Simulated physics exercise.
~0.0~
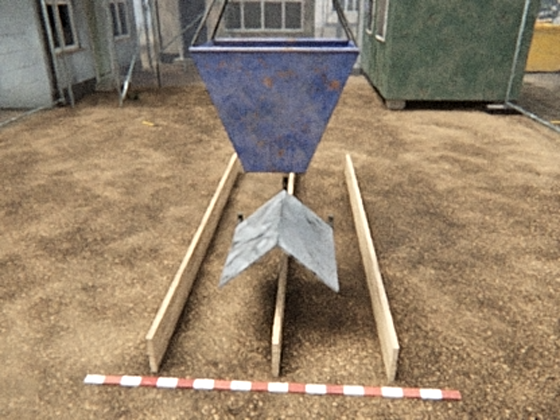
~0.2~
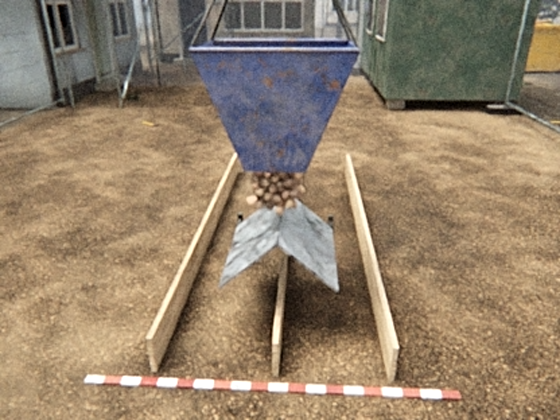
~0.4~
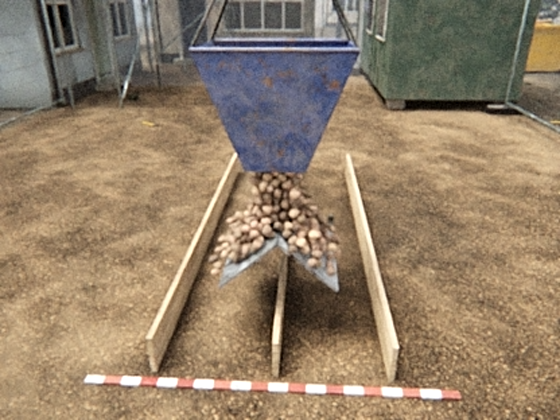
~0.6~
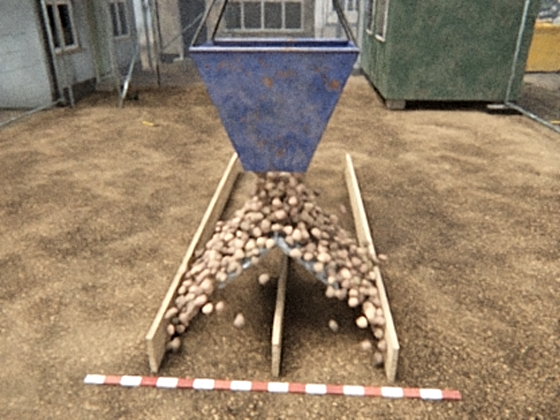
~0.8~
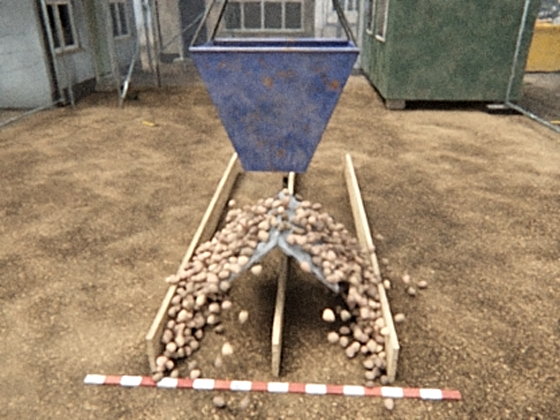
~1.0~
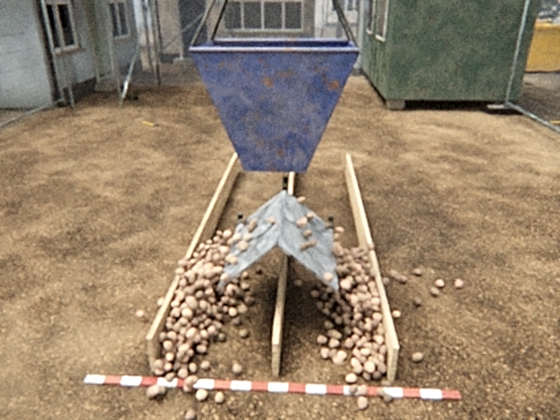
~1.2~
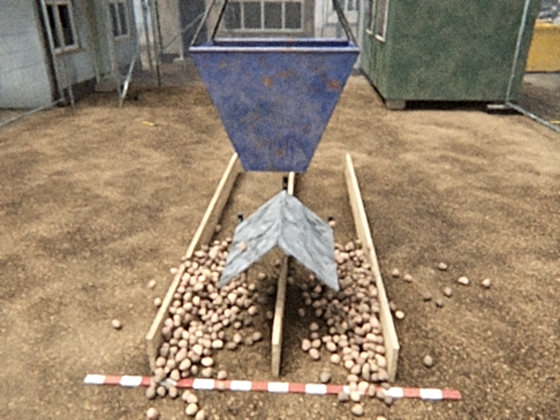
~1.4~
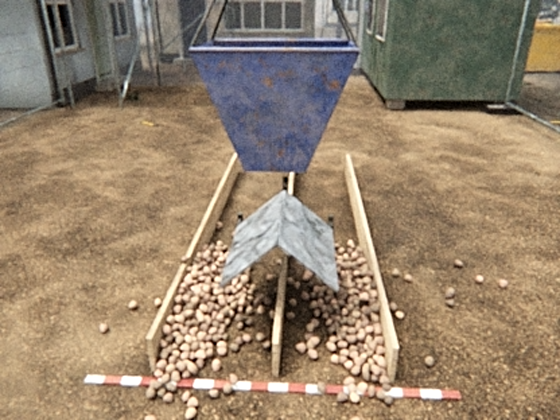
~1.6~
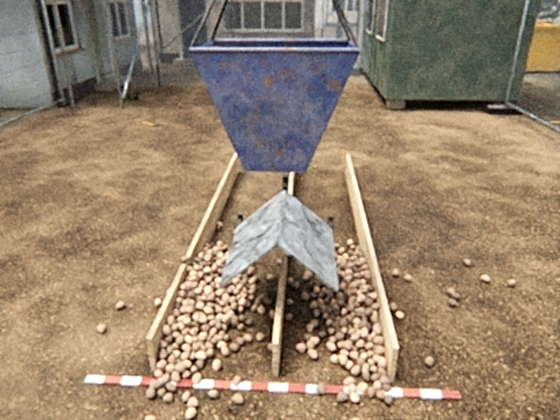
A rusty blue hopper hangs still over a brown gravel yard, seen from the front and slightly above, with a pale building behind on the left and a green cabin on the right. Beneath it sit a fixed grey steel ridge, three wooden planks marking two bays, and a red and white staff. Round, pinkish-brown stones pour from the hopper onto the ridge, split and tumble down both slopes. The hopper empties and the steel clears as a few stones roll outside the planks. Finally the stones lie still, somewhat more in the left bay than the right.
